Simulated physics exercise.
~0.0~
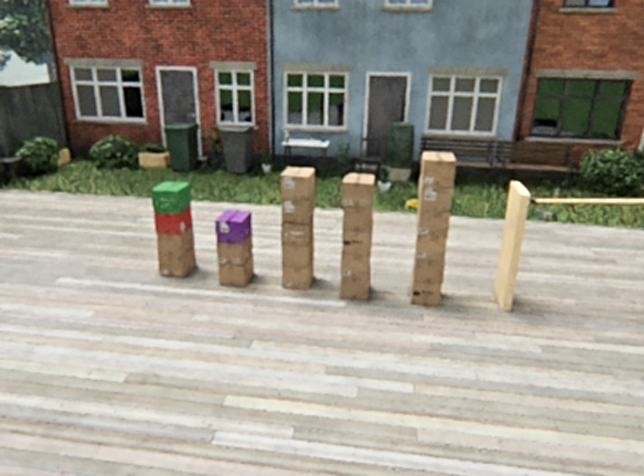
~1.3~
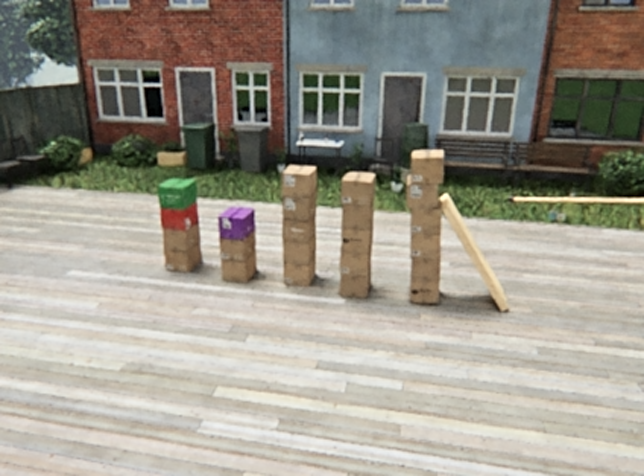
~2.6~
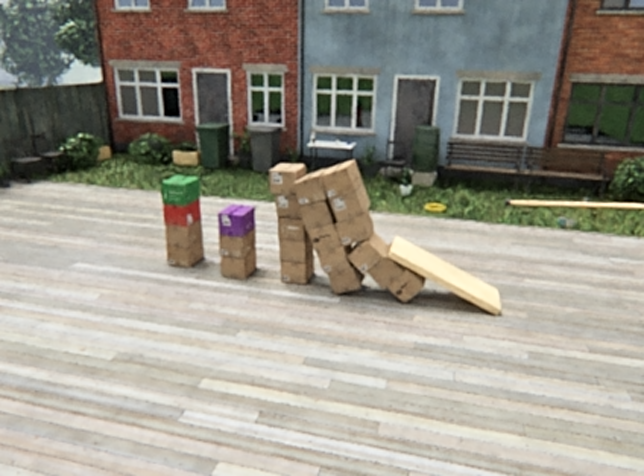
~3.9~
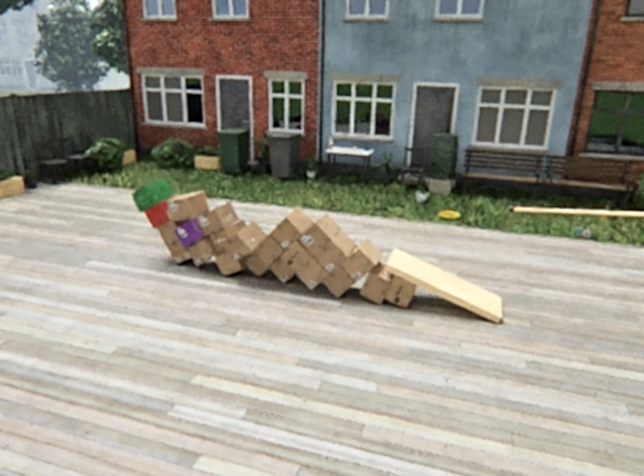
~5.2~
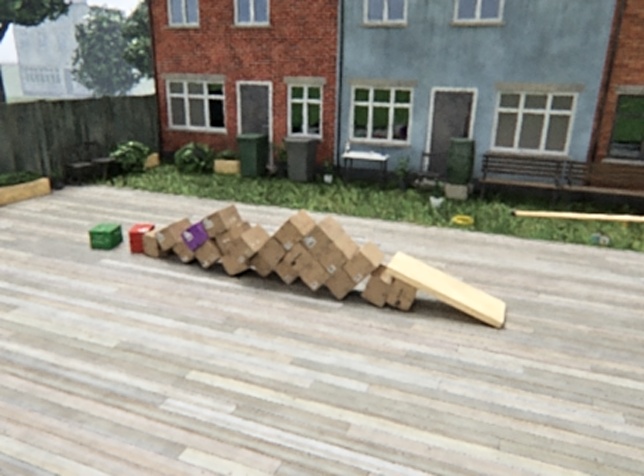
Brick and blue terraced houses with a strip of grass stand behind a wide deck of pale planks, seen from slightly above as the view drifts gently sideways. Five stacks of brown cartons stand in a row, with a green carton over a red one atop the leftmost and purple on the next, and an upright wooden board at the right end. The board tips left against the tallest stack. The stacks topple leftward one into another while the board slides down into a low slant. Finally the leftmost stack collapses, leaving the cartons heaped, the purple one tilted among them, and the red and green ones on the deck at the far left.
